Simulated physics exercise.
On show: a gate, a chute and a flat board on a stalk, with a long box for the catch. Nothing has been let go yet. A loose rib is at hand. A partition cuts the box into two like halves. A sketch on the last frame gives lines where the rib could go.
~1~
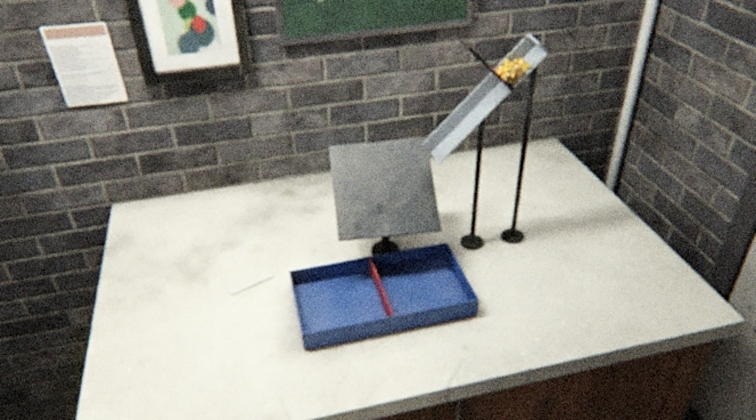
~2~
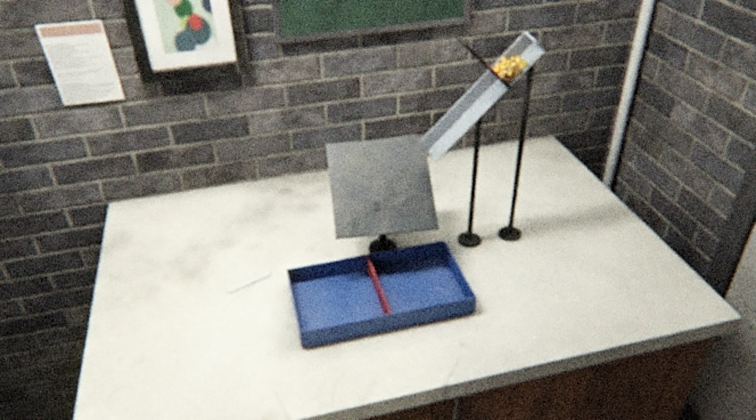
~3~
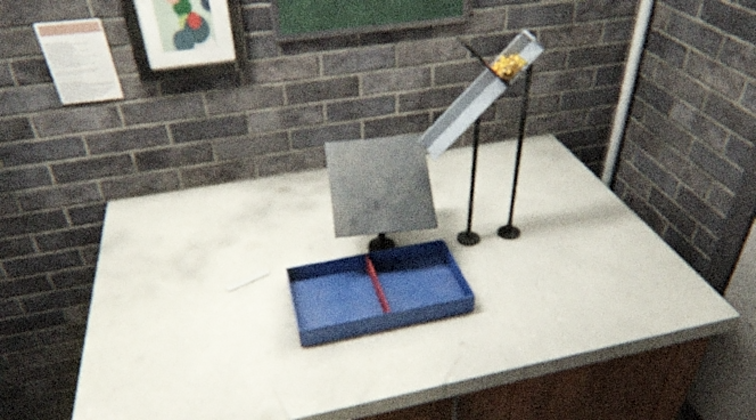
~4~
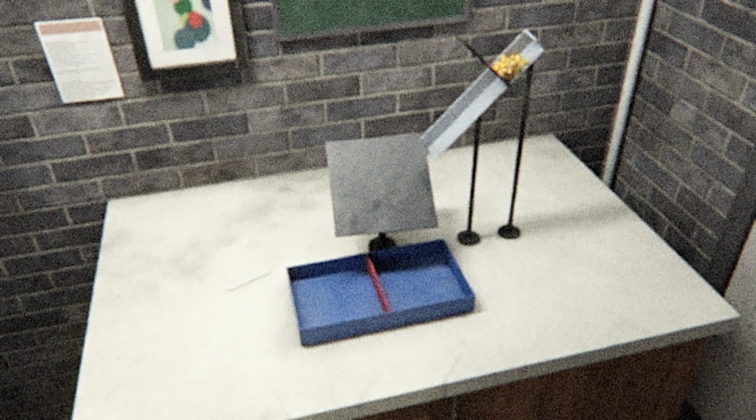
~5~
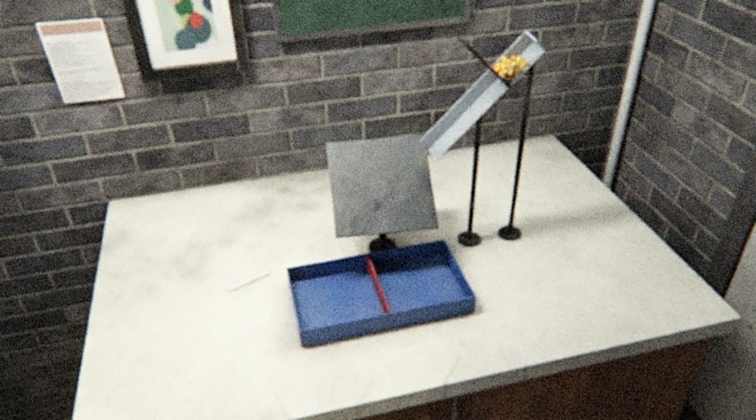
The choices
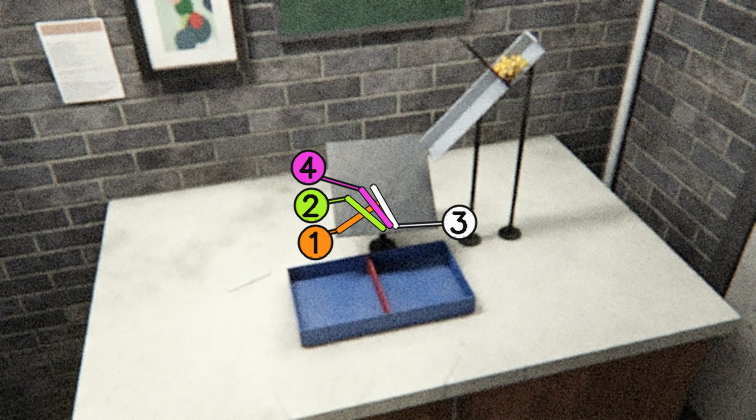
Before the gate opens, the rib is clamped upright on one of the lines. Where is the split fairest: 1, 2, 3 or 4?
Use line 1.
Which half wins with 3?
More lands on the right.
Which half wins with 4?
More lands on the right.
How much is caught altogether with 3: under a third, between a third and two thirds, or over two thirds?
It is over two thirds.
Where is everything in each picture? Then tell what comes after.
Load behind the gate at (512, 70), puffed corn balls; lip of the chute at (435, 158), sloping fairly steeply, in the first picture.
Middle of the board at (381, 185), tilted fairly steeply; middle of its low edge at (388, 234); of its high edge at (375, 140), in the second picture.
Front corners of the box at (300, 331) and (475, 295); front end of its middle wall at (390, 313), in the third picture.
Middle of the load at (509, 66); lip at (432, 154), in the fourth picture.
Middle of the load at (509, 67); lip at (432, 155), in the fifth picture.
On the marked copy, line 1 from (377, 204) to (339, 230); line 2 from (347, 198) to (383, 228); line 3 from (373, 187) to (395, 226); line 4 from (361, 189) to (389, 225).
Choosing 1, of what is caught, about two thirds in the left half, about a third in the right.
Choosing 2, of what is caught, a small part in the left half, most in the right.
Choosing 3, of what is caught, a small part in the left half, most in the right.
Choosing 4, of what is caught, a small part in the left half, nearly all in the right.
